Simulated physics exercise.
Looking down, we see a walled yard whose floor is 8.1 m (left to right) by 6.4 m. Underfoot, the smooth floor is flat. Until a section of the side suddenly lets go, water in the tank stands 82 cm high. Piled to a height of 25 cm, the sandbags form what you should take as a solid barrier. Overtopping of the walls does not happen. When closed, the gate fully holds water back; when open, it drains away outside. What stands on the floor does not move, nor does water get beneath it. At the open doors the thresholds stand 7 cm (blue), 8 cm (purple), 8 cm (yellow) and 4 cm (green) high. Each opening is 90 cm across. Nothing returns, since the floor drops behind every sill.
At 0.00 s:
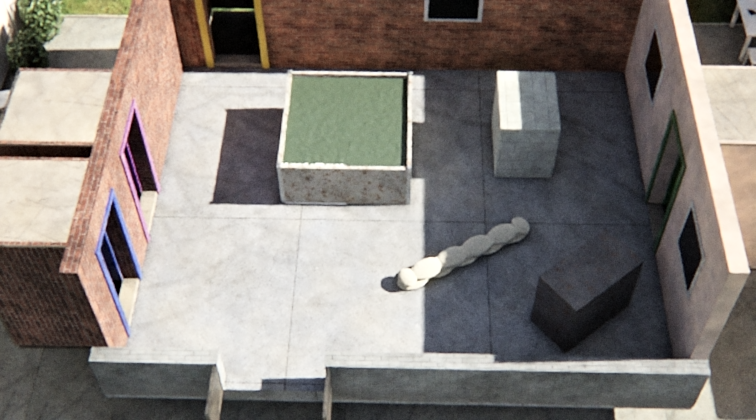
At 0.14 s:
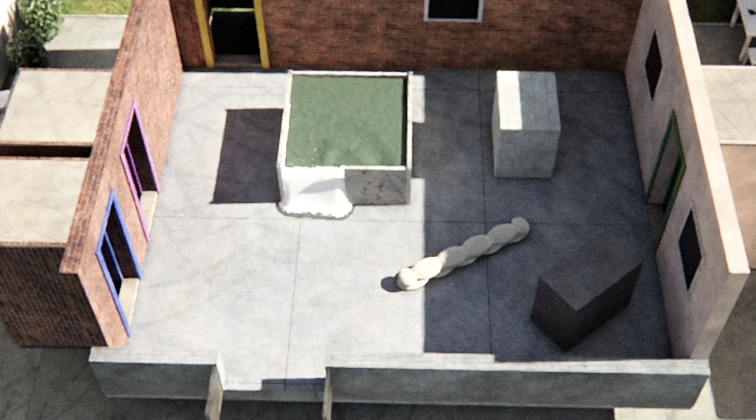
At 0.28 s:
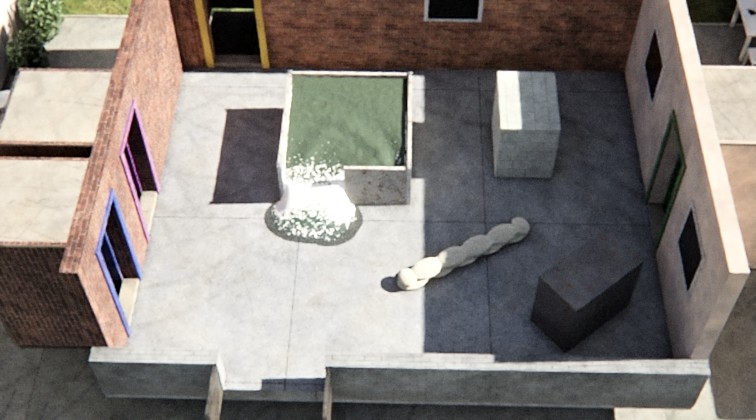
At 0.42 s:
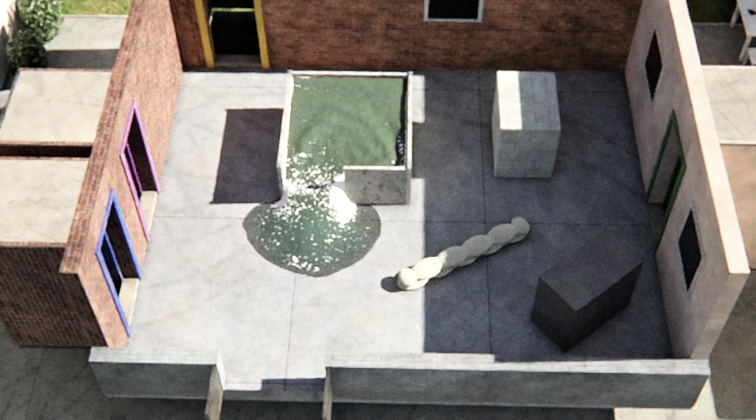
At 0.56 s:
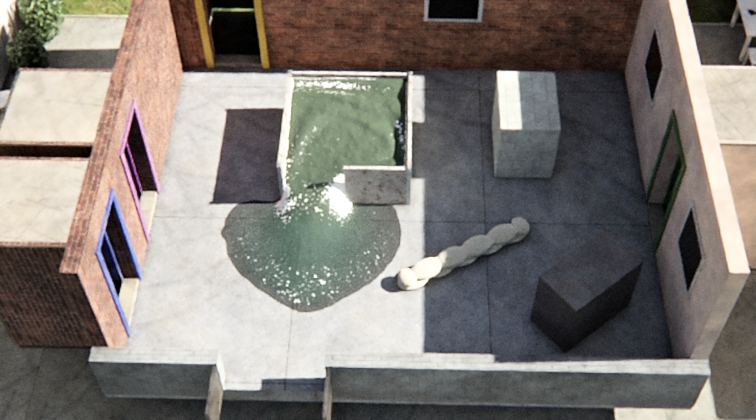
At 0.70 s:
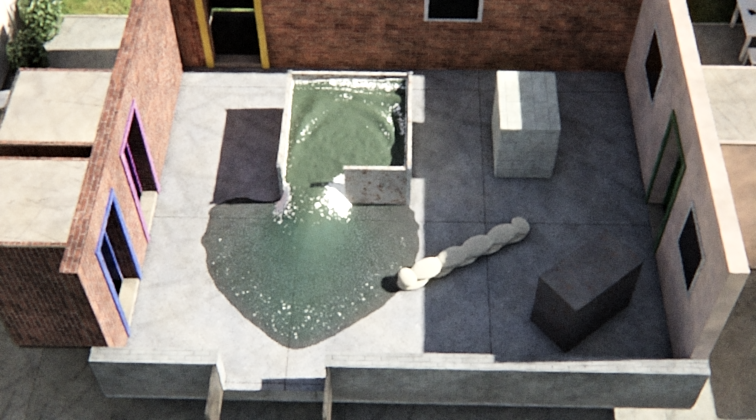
Green water pouring from a gap in the front of a raised tank, fanning out across the grey yard floor to the sandbags.
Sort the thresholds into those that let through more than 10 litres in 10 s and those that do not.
Sorted: Blue door lets more through; purple door does not; yellow door does not; green door does not.
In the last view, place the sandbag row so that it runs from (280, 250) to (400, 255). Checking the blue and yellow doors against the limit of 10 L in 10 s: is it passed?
So the blue door comes out too high while the yellow door comes out low enough.
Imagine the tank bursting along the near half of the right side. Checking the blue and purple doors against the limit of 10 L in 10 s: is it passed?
Blue stays inside, purple stays inside, judged against that limit.
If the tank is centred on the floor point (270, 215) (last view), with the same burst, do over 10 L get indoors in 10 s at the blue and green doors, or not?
Lab note: Blue door limit exceeded; green door limit not exceeded.
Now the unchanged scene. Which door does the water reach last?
That would be the yellow door, last of all.
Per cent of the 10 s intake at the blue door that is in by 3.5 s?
I'd put it at about 65 per cent by that point.
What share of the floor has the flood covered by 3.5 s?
Near 40 per cent is wet.
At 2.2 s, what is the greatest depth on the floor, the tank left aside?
Max around 40 cm.
After 1.4 s water covers 30 % of the floor and is deepest (42 cm) near (308, 210); blue door 1 cm at the sill, 0 L in, purple door not reached, yellow door not reached, green door not reached.
After 2.2 s water covers 35 % of the floor and is deepest (40 cm) near (158, 373); blue door 14 cm at the sill, 21 L in, purple door 3 cm at the sill, 0 L in, yellow door not reached, green door not reached.
After 3.5 s water covers 40 % of the floor and is deepest (23 cm) near (308, 210); blue door 15 cm at the sill, 85 L in, purple door 4 cm at the sill, 0 L in, yellow door not reached, green door not reached.
After 6.0 s water covers 65 % of the floor and is deepest (16 cm) near (134, 372); blue door 10 cm at the sill, 122 L in, purple door 7 cm at the sill, 0 L in, yellow door not reached, green door 3 cm at the sill, 0 L in.
After 10.0 s water covers 85 % of the floor and is deepest (8 cm) near (121, 372); blue door 6 cm at the sill, 128 L in, purple door 4 cm at the sill, 0 L in, yellow door 7 cm at the sill, 0 L in, green door 3 cm at the sill, 0 L in.
